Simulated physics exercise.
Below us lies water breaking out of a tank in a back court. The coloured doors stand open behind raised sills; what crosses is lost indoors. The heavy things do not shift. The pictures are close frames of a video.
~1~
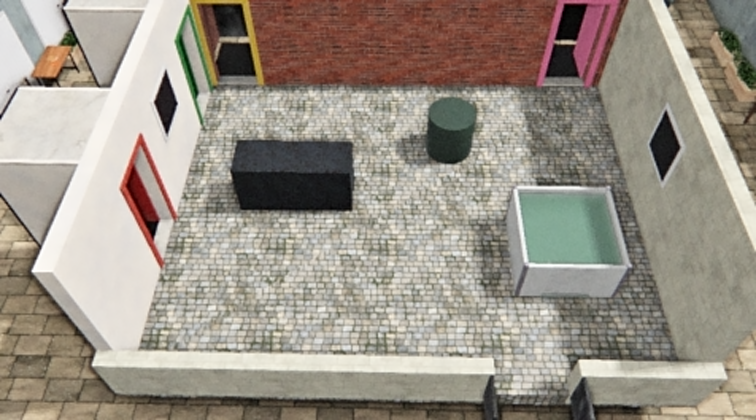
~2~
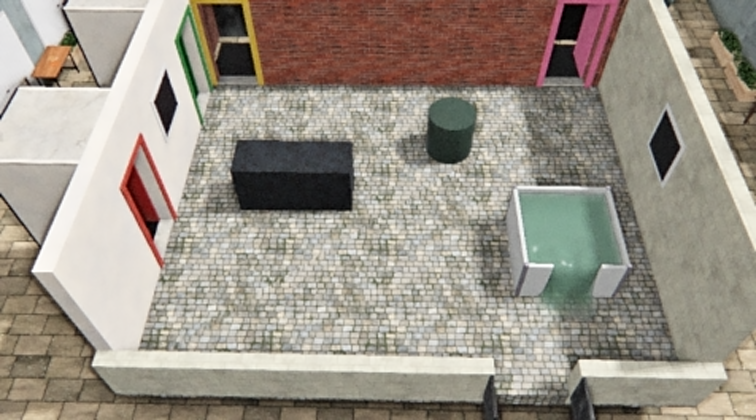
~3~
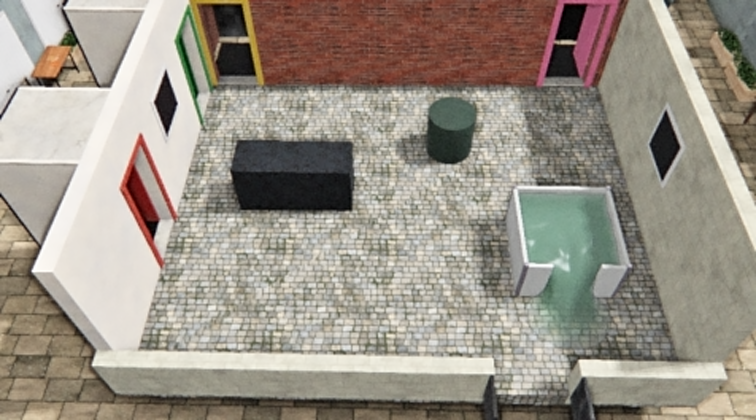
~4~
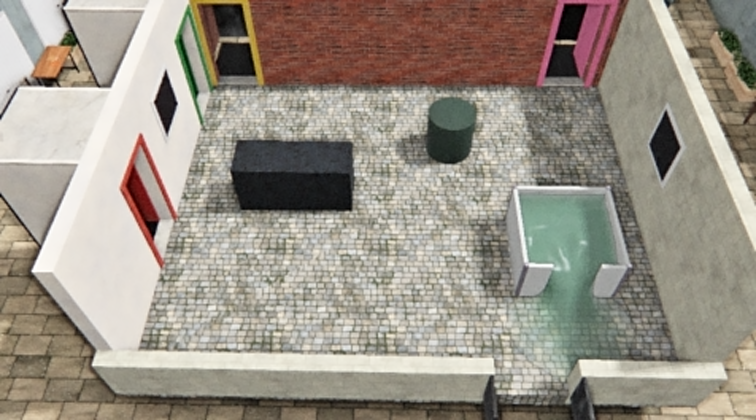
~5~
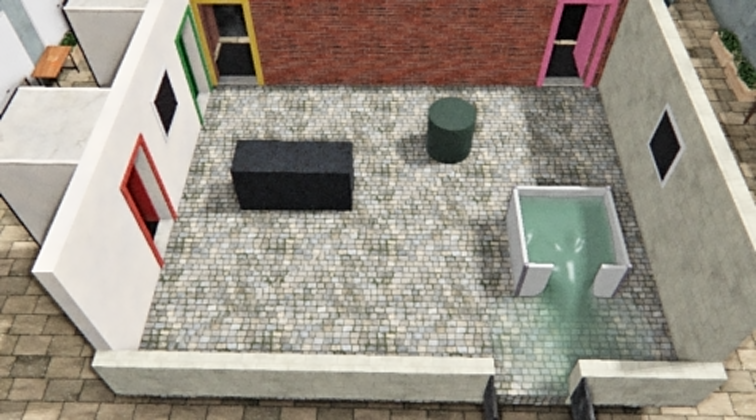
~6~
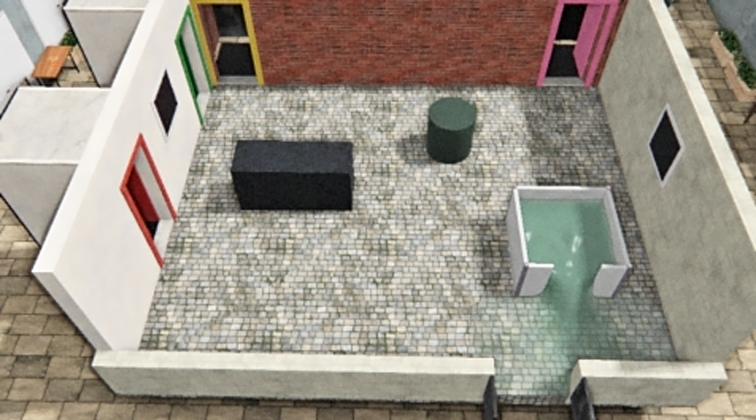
Green water pours through a gap in the white tank's front and spreads across the paving.
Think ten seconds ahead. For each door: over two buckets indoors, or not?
One by one: The red door stays under that; the green door stays under that; the yellow door stays under that; the pink door takes more than that.
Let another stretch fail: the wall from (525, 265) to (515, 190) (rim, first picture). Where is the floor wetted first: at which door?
First comes the red one.
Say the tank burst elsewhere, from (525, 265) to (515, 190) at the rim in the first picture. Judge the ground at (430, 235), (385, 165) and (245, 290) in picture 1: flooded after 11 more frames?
In turn: Covered, covered, under water.
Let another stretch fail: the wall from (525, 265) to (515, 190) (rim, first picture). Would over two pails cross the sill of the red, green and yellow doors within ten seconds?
The red one goes over; the green one takes more; the yellow one goes over.
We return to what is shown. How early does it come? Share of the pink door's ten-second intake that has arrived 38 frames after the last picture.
Some 70 per cent.
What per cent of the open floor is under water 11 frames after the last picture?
Some 15 per cent.
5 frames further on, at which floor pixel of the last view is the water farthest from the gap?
Close to (392, 376).
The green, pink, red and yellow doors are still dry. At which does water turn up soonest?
That is the pink-painted one.
A moment on, water covers 10 % of the floor; the red door not reached, the green door not reached, the yellow door not reached, the pink door not reached.
Next, water covers 15 % of the floor; the red door not reached, the green door not reached, the yellow door not reached, the pink door not reached.
Then, water covers 25 % of the floor; the red door not reached, the green door not reached, the yellow door not reached, the pink door not reached.
Later, water covers 40 % of the floor; the red door not reached, the green door not reached, the yellow door not reached, the pink door over two buckets in.
In the end, water covers 50 % of the floor; the red door wet at the sill, nothing in, the green door not reached, the yellow door not reached, the pink door far over two buckets in.
